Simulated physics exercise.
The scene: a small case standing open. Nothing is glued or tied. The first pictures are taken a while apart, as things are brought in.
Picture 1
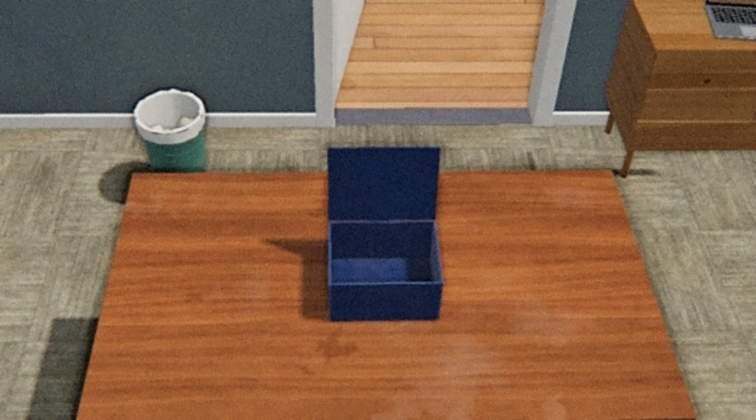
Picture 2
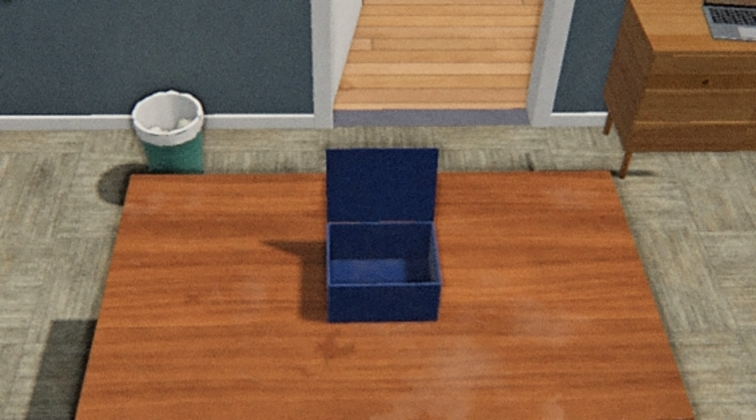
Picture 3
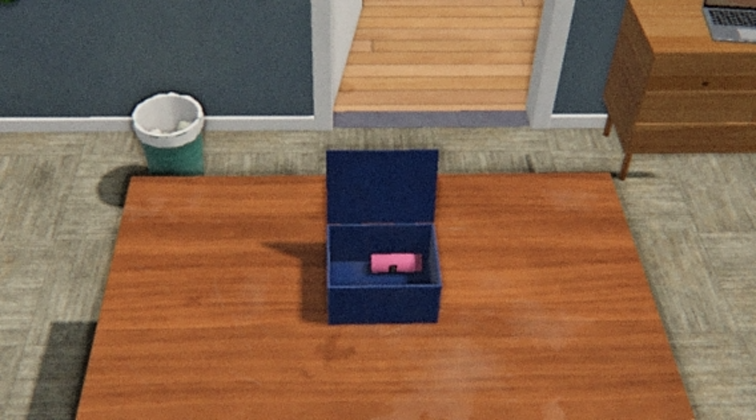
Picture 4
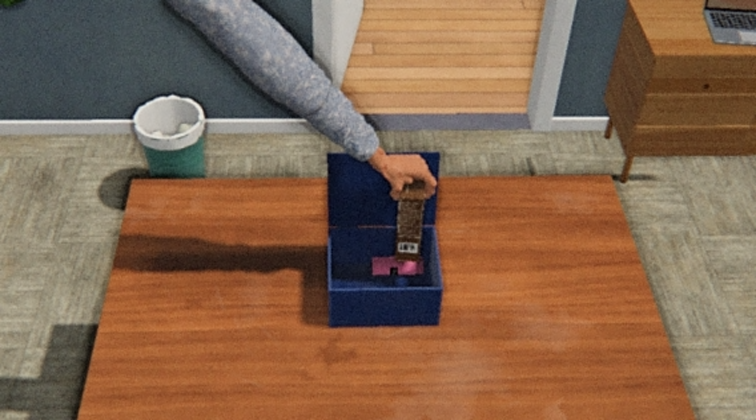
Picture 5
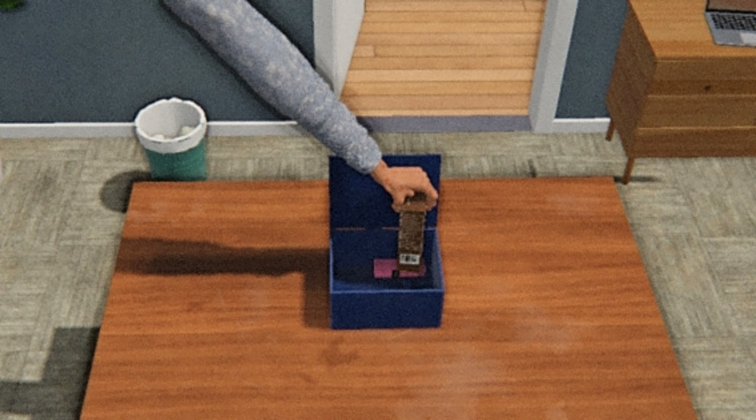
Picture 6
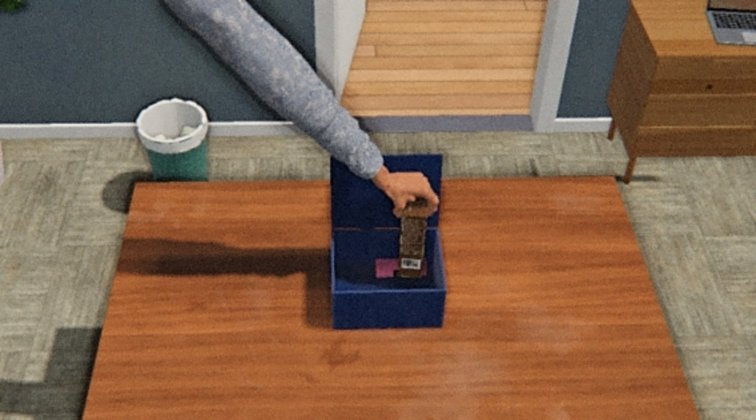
A blue box stood open and empty on a wooden table, then a pink shaker was inside it, and a hand reached in from the upper left and slowly lowered a brown carton beside it.
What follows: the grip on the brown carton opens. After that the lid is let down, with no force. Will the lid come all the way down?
Here the lid will not close.
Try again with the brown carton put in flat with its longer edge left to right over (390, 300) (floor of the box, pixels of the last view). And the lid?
Then it closes.
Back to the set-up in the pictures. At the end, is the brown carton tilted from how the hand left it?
It ends up tilted.
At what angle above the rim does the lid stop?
About 25°.
Then, 1.20 s past the last view, lid starting down; brown carton rocked 45° from its first pose near (411, 272).
Then, 1.80 s past the last view, lid 36° above the rim; brown carton rocked 45° from its first pose near (411, 272).
Finally, lid 24° above the rim; down or leaning hard in the box, brown carton; pink shaker still in place. Final places as the last picture's camera would see them, brown carton near (411, 272).
